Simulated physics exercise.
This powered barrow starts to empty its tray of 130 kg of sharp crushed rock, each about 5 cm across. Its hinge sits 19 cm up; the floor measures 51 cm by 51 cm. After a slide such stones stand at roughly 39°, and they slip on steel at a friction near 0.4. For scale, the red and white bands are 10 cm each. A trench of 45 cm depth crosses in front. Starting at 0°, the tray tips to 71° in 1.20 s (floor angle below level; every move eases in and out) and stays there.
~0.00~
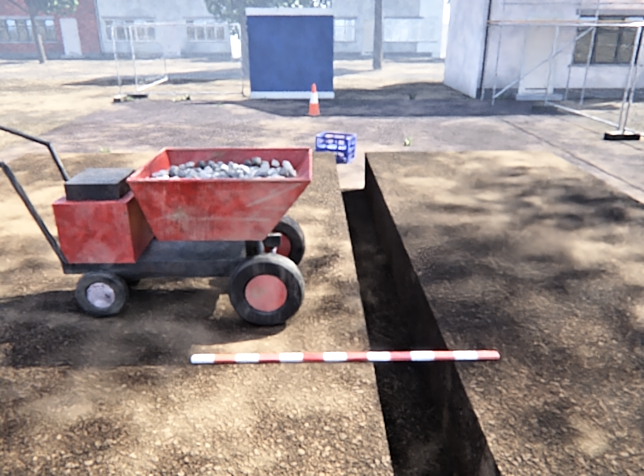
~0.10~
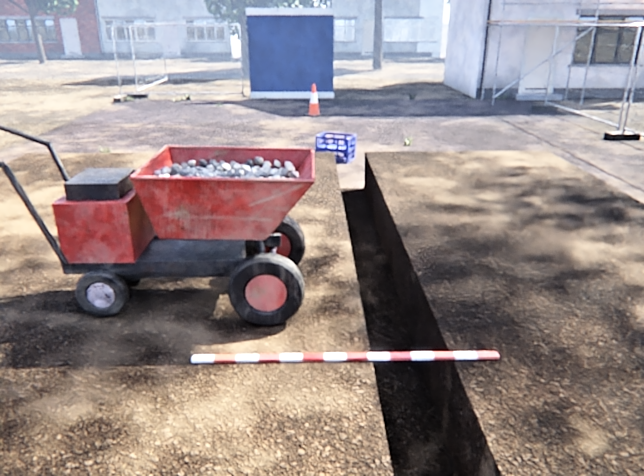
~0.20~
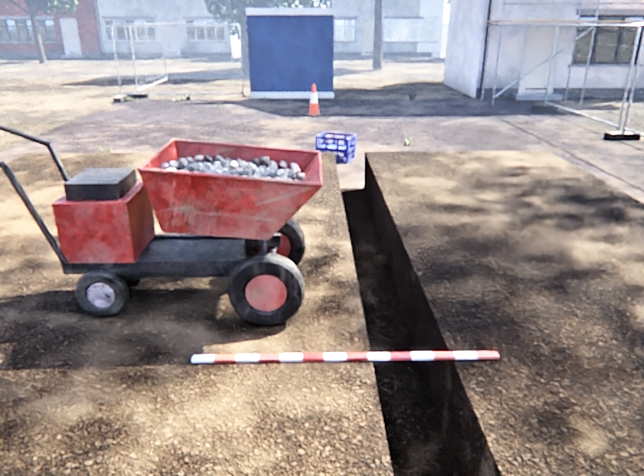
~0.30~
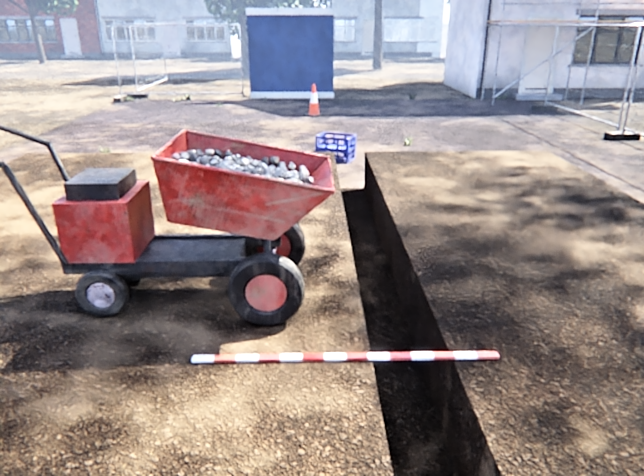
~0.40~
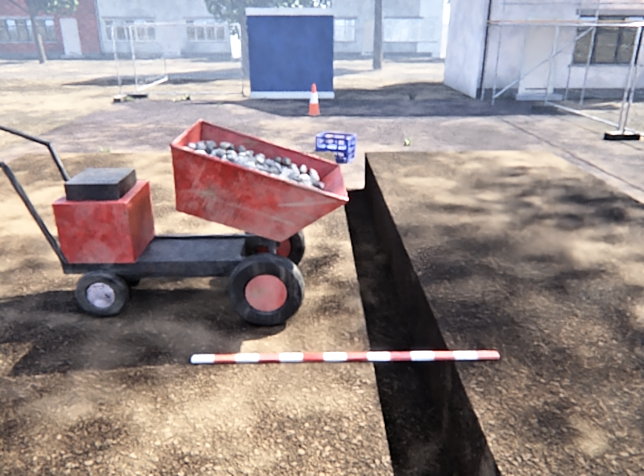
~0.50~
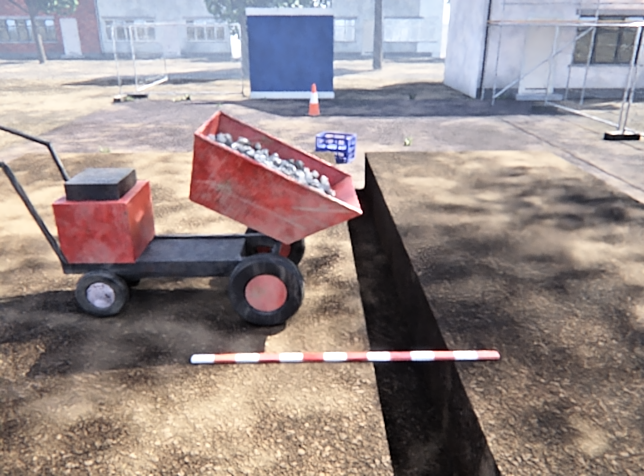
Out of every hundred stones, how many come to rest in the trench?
Roughly 73 per cent ends in the trench.
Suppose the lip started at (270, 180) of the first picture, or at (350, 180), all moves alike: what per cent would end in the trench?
First some 80, then 40 per cent.
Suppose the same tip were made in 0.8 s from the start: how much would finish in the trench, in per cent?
Then about 70 per cent.
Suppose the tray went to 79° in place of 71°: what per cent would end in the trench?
It would be near 95 per cent.
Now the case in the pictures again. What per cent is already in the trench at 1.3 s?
About 15 per cent by then.
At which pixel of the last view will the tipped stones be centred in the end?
Their middle is at about (399, 348).
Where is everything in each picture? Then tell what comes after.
Lip at (311, 180), floor tilted 0°, highest stones at (226, 170), in the first frame.
The tray is at 1°, its lip at (314, 181); the top of the load is at (216, 169); the stones move at 0.2 m/s on average, in the second frame.
Lip at (322, 185), floor tilted 5°, highest stones at (206, 165); the stones move at 0.4 m/s on average, in the third frame.
The tray is at 11°, its lip at (334, 191); the top of the load is at (196, 157); the stones move at 0.6 m/s on average, in the fourth frame.
Lip at (347, 201), floor tilted 18°, highest stones at (210, 149); the stones move at 0.7 m/s on average, in the fifth frame.
Lip at (361, 213), floor tilted 27°, highest stones at (223, 140); the stones move at 0.8 m/s on average, in the sixth frame.
After 0.9 s the floor is at 60°; 100 % in the tray; the foremost stones are at (379, 250).
After 1.3 s the floor is at 71°; 80 % in the tray, 17 % in the trench, 3 % past the trench; the foremost stones are at (445, 291).
After 1.6 s the floor is at 71°; 51 % in the tray, 40 % in the trench, 9 % past the trench; the foremost stones are at (495, 293).
After 3.6 s the floor is at 71°; 18 % in the tray, 73 % in the trench, 9 % past the trench; the foremost stones are at (499, 291).
